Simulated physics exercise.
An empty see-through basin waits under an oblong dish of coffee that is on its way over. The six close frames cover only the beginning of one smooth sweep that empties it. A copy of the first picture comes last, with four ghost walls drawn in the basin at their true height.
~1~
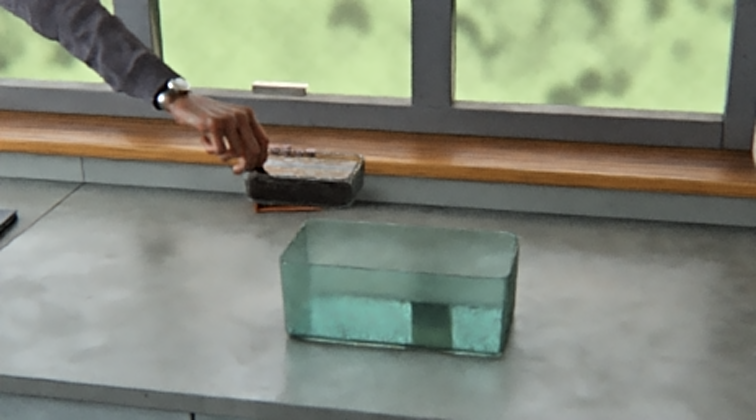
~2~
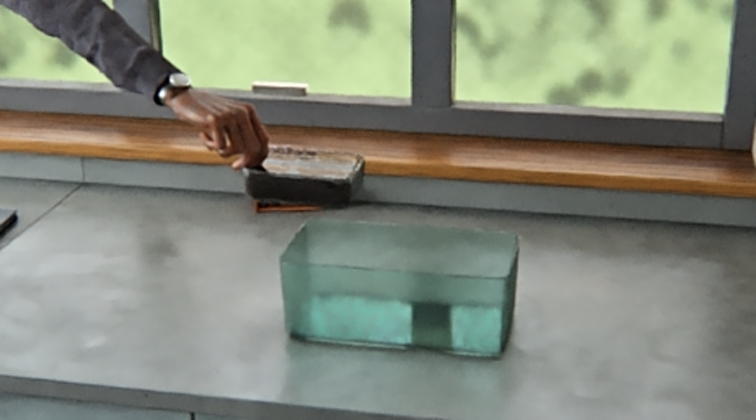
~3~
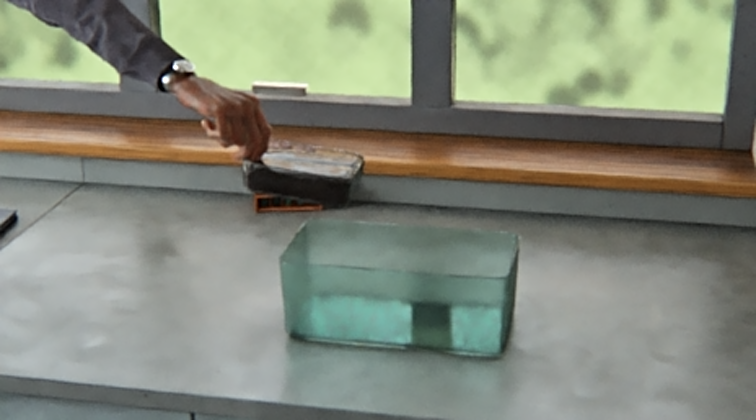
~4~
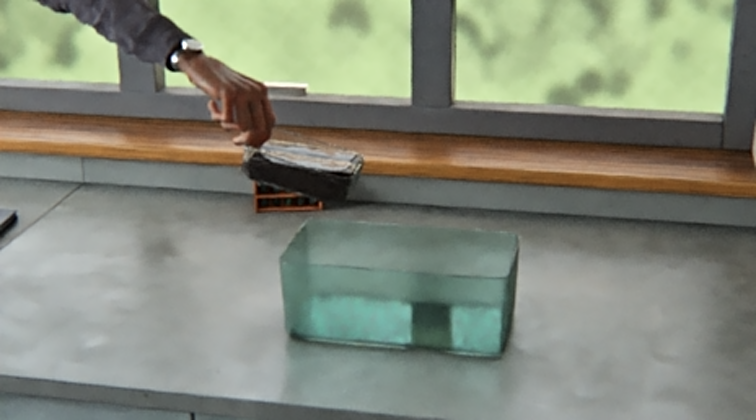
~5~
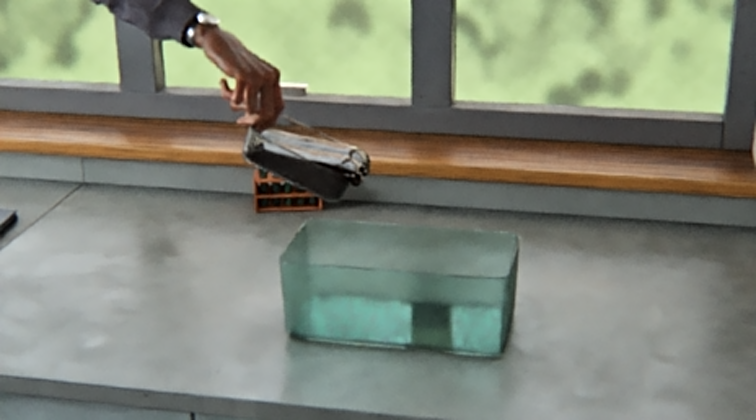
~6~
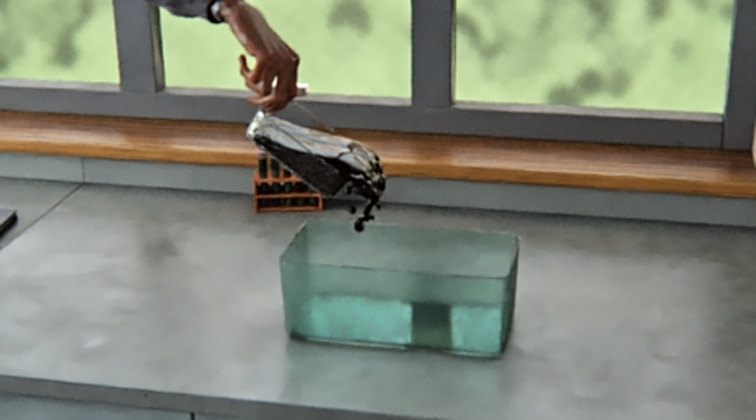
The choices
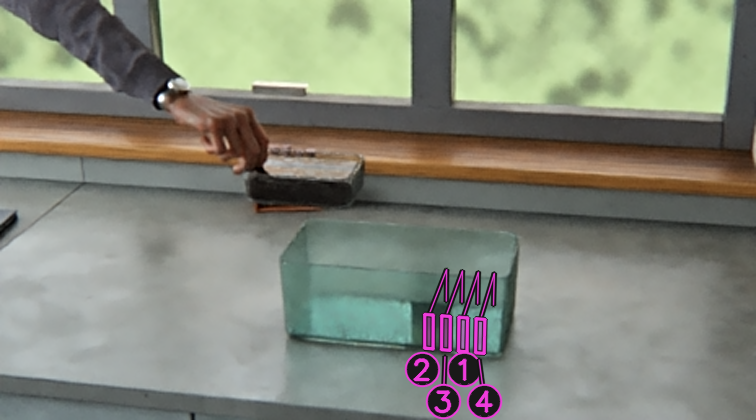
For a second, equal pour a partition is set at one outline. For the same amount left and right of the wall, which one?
It is 2.
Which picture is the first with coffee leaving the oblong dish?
Picture 4.
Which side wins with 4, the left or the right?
The left one.
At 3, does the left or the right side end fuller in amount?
More ends on the left.
On the marked copy, 1 at (462, 357); 2 at (428, 354); 3 at (445, 356); 4 at (479, 359).
If 1 is chosen, about 95 % ends left of the wall and 3 % right of it.
If 2 is chosen, about 47 % ends left of the wall and 50 % right of it; 3 % is lost outside.
If 3 is chosen, about 85 % ends left of the wall and 13 % right of it.
If 4 is chosen, about 95 % ends left of the wall and 4 % right of it.
